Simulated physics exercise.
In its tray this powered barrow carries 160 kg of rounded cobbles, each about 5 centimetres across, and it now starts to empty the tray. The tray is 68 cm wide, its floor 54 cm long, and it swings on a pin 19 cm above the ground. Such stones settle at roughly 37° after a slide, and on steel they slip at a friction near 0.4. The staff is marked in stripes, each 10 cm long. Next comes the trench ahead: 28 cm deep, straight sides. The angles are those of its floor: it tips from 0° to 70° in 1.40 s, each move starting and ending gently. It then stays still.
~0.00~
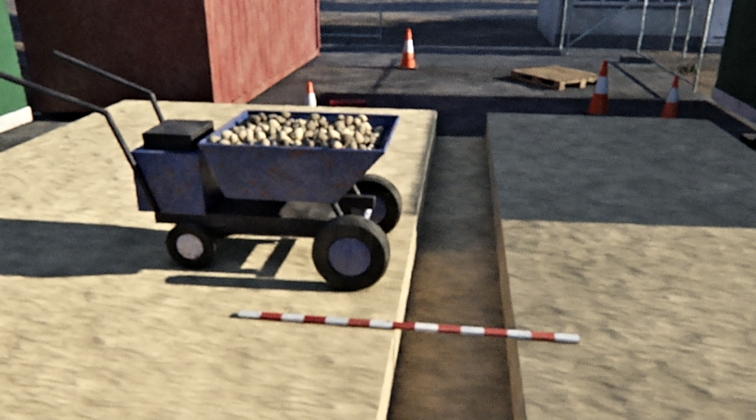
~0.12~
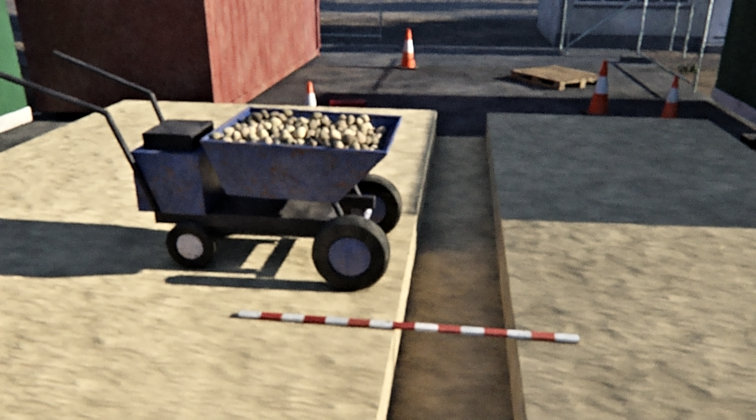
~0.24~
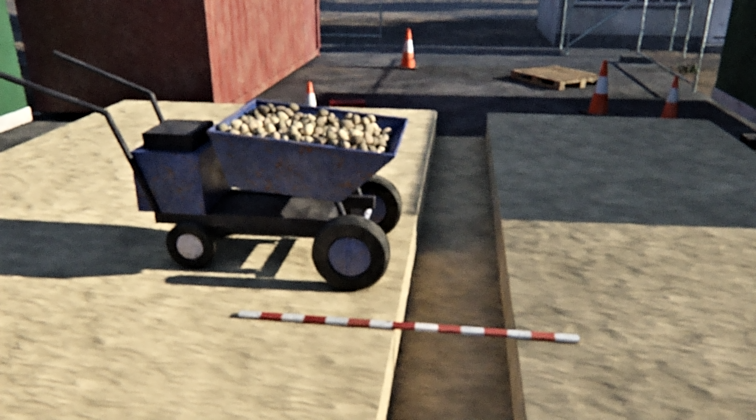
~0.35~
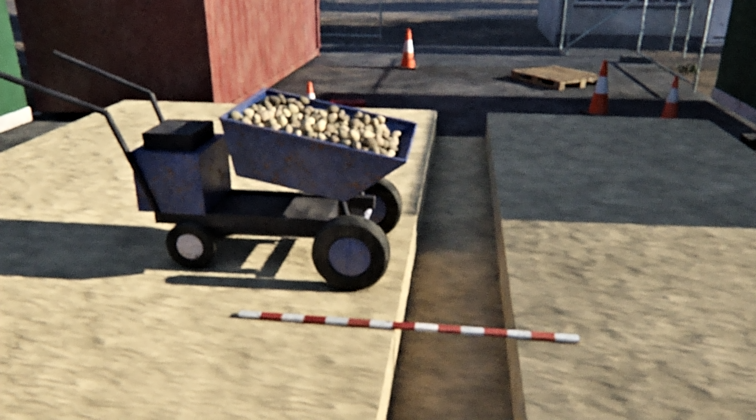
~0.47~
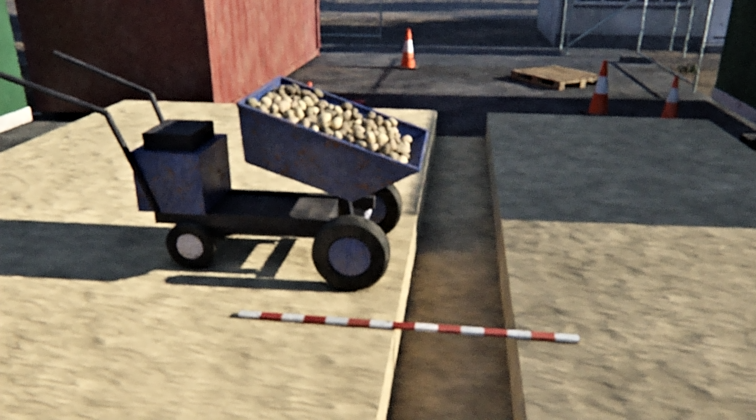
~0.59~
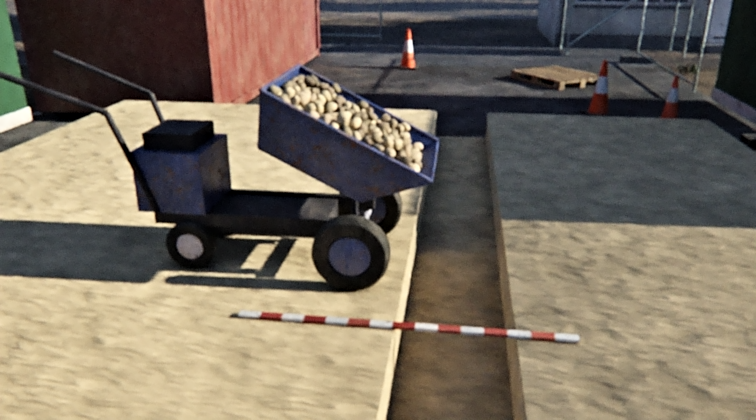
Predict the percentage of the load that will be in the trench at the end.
Predicted: Roughly 62 %.
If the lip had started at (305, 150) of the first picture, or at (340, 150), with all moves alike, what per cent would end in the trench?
From the first spot near 100, from the second near 100 per cent.
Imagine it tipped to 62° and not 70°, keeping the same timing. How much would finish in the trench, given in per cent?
I'd guess some 65 in a hundred.
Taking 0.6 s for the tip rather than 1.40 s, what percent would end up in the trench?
Roughly 40 per cent.
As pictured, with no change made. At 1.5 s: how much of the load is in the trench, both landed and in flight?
Some 30 per cent of the load by that point.
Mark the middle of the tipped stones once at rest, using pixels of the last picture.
Resting centre: About (495, 294).
After 1.0 s the floor is at 59°; 99 % in the tray, 1 % in the trench; the foremost stones are at (481, 238).
After 1.5 s the floor is at 70°; 47 % in the tray, 28 % in the trench, 25 % past the trench; the foremost stones are at (588, 268).
After 1.9 s the floor is at 70°; 17 % in the tray, 44 % in the trench, 39 % past the trench; the foremost stones are at (696, 288).
After 3.8 s the floor is at 70°; 0 % in the tray, 62 % in the trench, 38 % past the trench; the foremost stones are past the picture's edge.
